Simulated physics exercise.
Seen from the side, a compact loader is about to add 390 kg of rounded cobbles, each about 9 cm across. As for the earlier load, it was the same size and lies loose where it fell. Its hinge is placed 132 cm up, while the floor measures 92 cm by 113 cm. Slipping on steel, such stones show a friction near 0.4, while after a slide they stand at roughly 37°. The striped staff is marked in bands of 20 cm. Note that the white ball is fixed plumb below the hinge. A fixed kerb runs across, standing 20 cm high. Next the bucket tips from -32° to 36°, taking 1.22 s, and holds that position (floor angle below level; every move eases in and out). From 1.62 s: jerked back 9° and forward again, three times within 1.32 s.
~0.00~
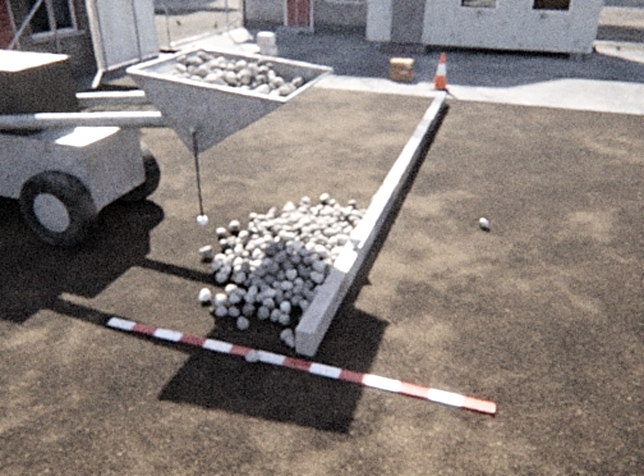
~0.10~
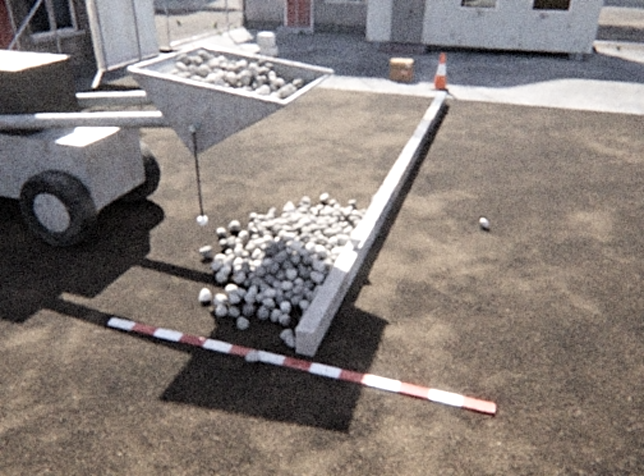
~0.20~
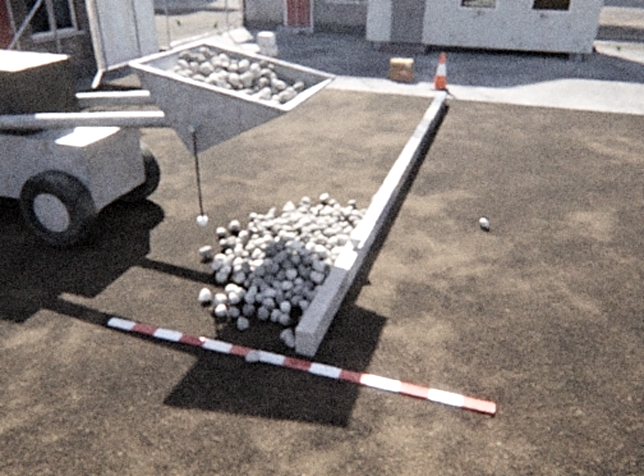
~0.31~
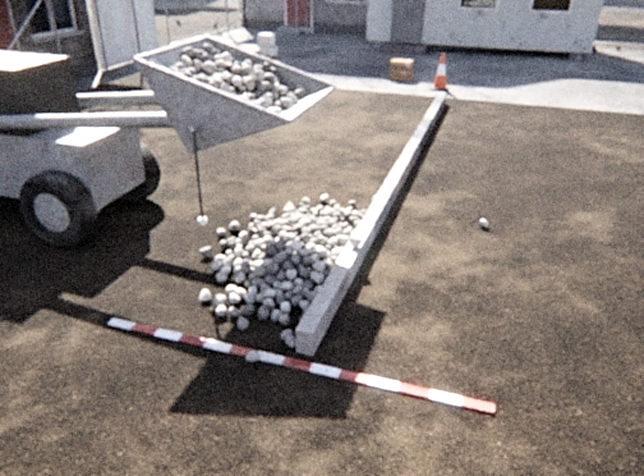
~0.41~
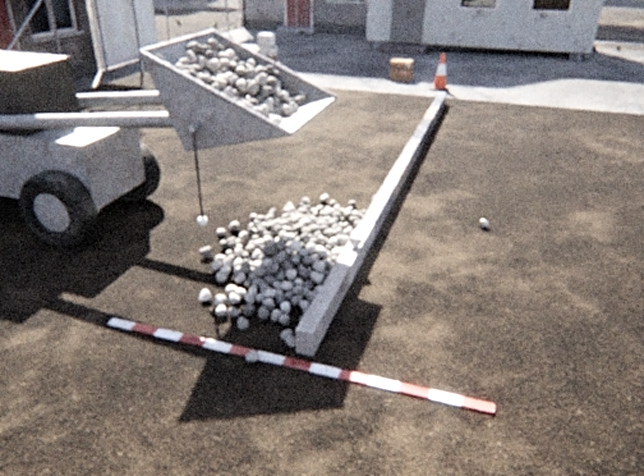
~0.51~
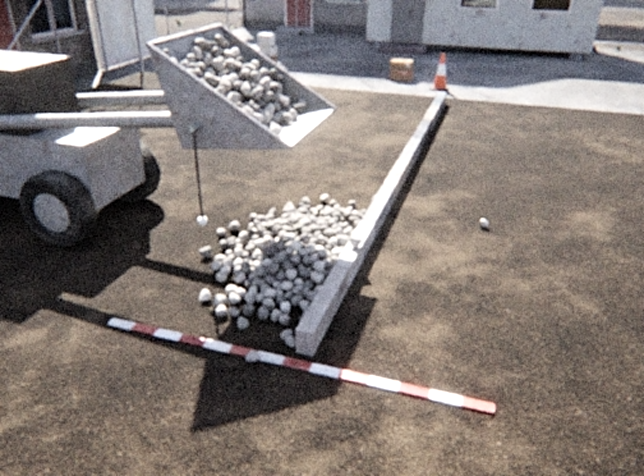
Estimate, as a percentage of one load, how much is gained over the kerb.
Some 44 per cent is added.
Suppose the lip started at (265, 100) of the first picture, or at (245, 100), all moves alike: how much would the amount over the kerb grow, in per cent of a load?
Near 20 in a hundred, then near 10 in a hundred.
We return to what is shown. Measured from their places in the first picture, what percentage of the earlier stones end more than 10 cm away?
Close to 0 in a hundred of them.
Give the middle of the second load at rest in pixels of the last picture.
Roughly at (349, 251) in the last picture.
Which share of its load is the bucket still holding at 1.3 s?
It holds some 60 percent.
After 0.9 s the floor is at 26°; in per cent of one load, 100 in the bucket, 100 on this side of the kerb; the foremost stones are at (360, 255).
After 1.3 s the floor is at 36°; in per cent of one load, 61 in the bucket, 139 on this side of the kerb; the foremost stones are at (367, 238).
After 3.4 s the floor is at 36°; in per cent of one load, 0 in the bucket, 156 on this side of the kerb, 44 over the kerb; the foremost stones are at (534, 296).
After 6.1 s the floor is at 36°; in per cent of one load, 0 in the bucket, 156 on this side of the kerb, 44 over the kerb; the foremost stones are at (534, 296). Net gain over the kerb, 44.
